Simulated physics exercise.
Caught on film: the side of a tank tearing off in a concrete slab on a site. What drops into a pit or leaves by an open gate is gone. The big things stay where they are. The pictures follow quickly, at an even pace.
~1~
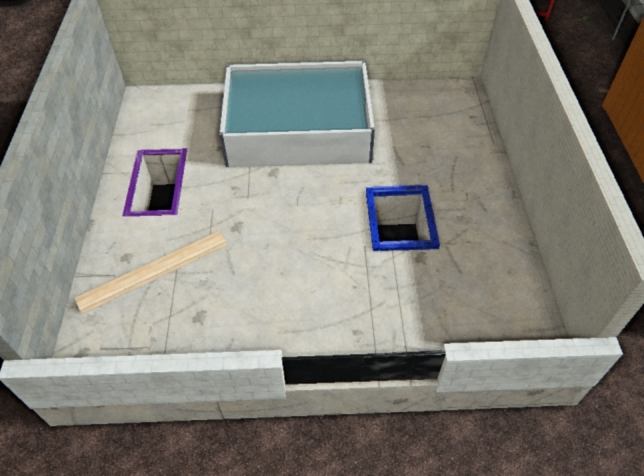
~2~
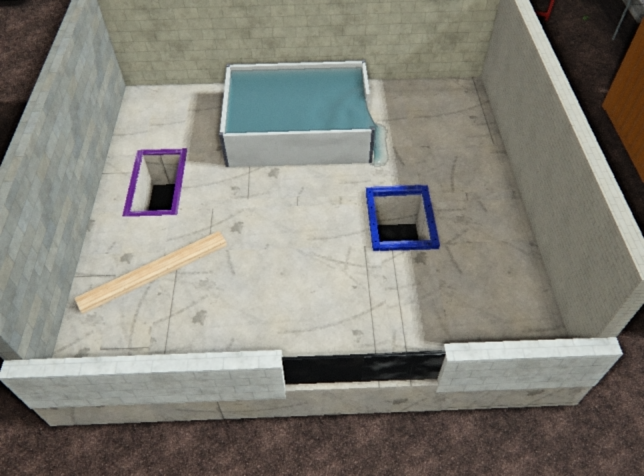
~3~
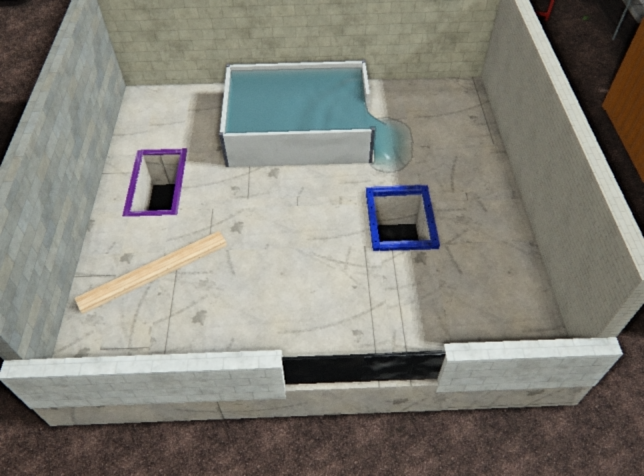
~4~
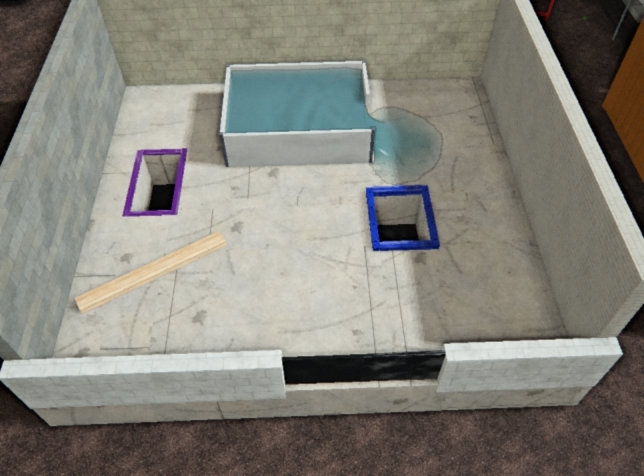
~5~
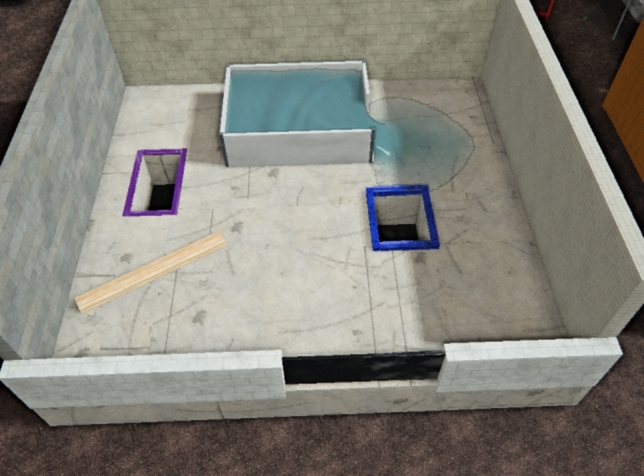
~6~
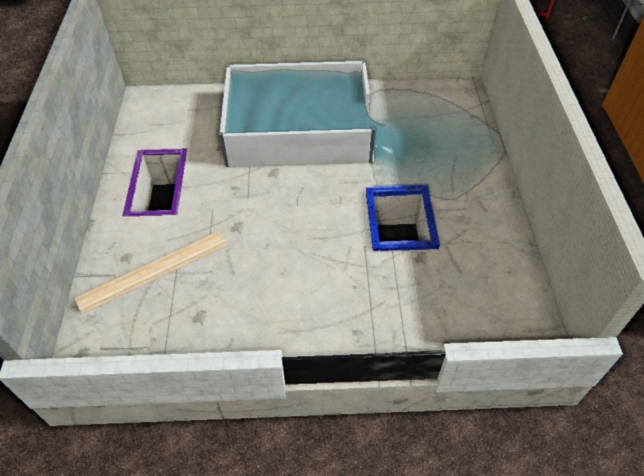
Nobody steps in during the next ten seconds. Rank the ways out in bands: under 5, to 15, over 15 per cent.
In the end: The gate takes less than 5 %; the blue pit takes less than 5 %; the purple pit takes less than 5 %.
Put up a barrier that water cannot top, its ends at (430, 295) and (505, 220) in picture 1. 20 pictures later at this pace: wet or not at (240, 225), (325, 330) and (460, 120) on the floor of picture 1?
As listed: Free of water, clear, under water.
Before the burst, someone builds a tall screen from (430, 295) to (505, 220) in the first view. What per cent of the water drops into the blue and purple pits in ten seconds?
Parts in a hundred: Blue 6, purple 2.
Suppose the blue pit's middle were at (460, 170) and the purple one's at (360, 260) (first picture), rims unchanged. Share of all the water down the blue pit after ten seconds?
In per cent: Blue 25.
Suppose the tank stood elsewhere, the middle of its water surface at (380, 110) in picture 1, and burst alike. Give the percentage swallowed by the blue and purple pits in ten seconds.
Roughly, in per cent: Blue 0, purple 6.
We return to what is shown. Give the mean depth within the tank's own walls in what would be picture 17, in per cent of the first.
I make it 64 per cent.
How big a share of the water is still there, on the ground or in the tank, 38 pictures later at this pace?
Some 100 per cent.
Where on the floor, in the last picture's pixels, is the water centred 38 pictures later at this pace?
Near (373, 172).
A moment on, water covers 20 % of the floor; the gate 0 %, the blue pit 0 %, the purple pit 0 %.
Next, water covers 25 % of the floor; the gate 0 %, the blue pit 0 %, the purple pit 0 %.
Then, water covers 35 % of the floor; the gate 0 %, the blue pit 0 %, the purple pit 0 %.
Later, water covers 70 % of the floor; the gate 0 %, the blue pit 0 %, the purple pit 0 %.
In the end, water covers 95 % of the floor; the gate 0 %, the blue pit 0 %, the purple pit 2 %.
